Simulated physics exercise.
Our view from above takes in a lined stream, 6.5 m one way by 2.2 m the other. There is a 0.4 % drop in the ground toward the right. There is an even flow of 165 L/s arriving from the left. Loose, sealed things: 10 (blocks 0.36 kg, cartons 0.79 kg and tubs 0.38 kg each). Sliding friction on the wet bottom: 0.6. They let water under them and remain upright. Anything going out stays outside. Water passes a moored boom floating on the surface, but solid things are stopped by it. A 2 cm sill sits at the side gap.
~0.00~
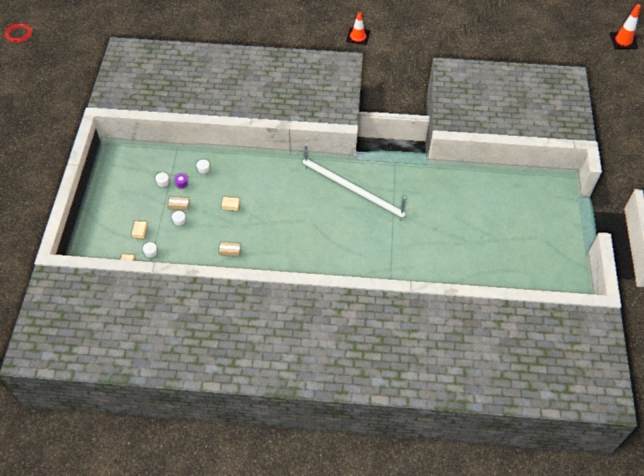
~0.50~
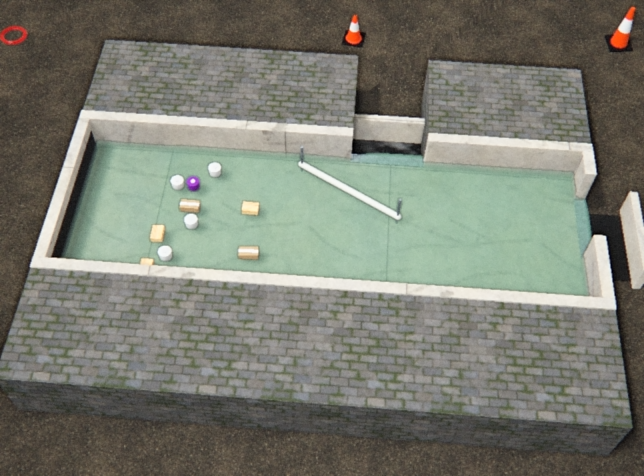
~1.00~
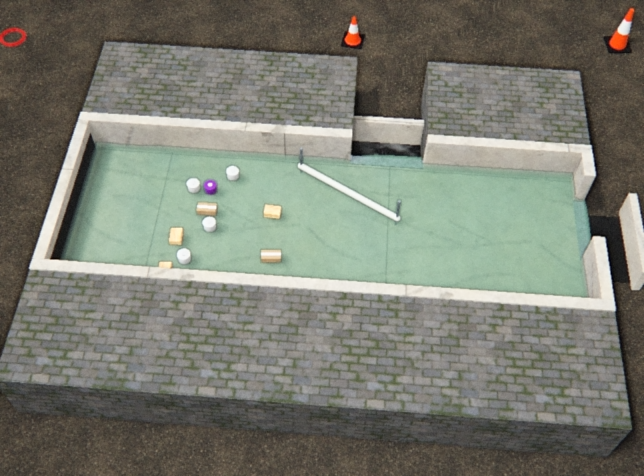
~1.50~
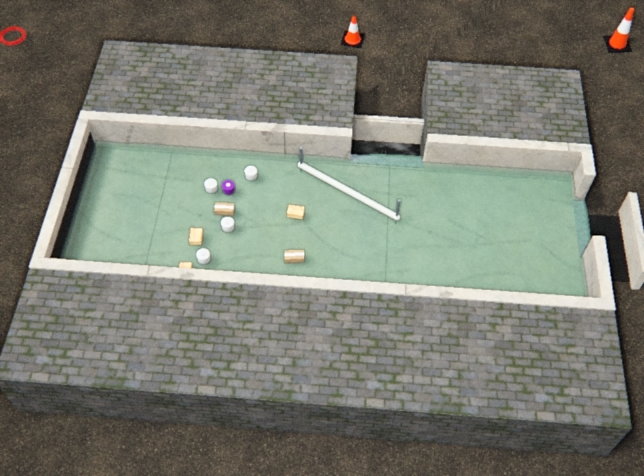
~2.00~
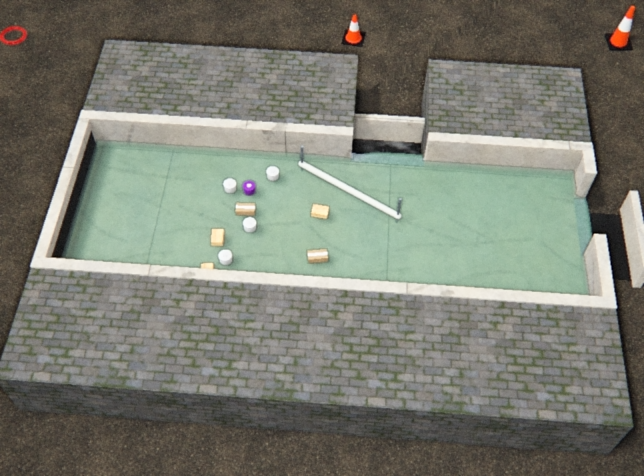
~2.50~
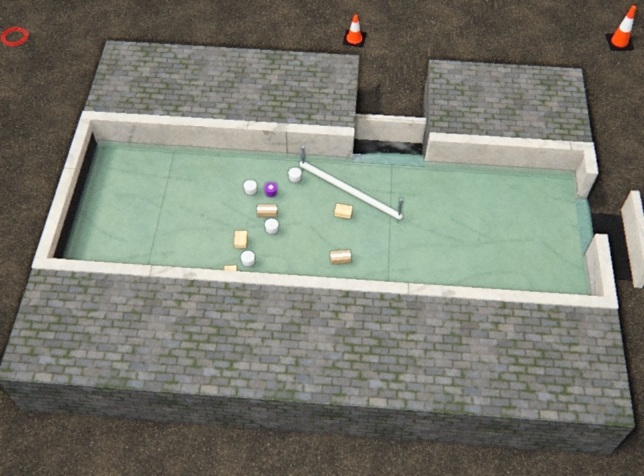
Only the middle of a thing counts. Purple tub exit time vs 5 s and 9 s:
The leaving happens late, if it happens.
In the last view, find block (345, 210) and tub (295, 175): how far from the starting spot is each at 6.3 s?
In that order: 250 cm, 250 cm.
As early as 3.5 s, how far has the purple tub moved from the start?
About 200 cm by then.
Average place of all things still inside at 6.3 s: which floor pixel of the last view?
Close to pixel (400, 245).
After 3.5 s the purple tub is near (313, 188), 1.8 m from its start, afloat; 0 of 10 are out; 10 afloat.
After 6.3 s the purple tub is near (385, 218), 2.7 m from its start, afloat; 0 of 10 are out; 10 afloat.
After 10.0 s the purple tub is near (461, 214), 3.7 m from its start, afloat; 1 of 10 are out; 9 afloat.
After 14.0 s the purple tub is near (563, 208), 5.0 m from its start, afloat; 6 of 10 are out; 4 afloat.
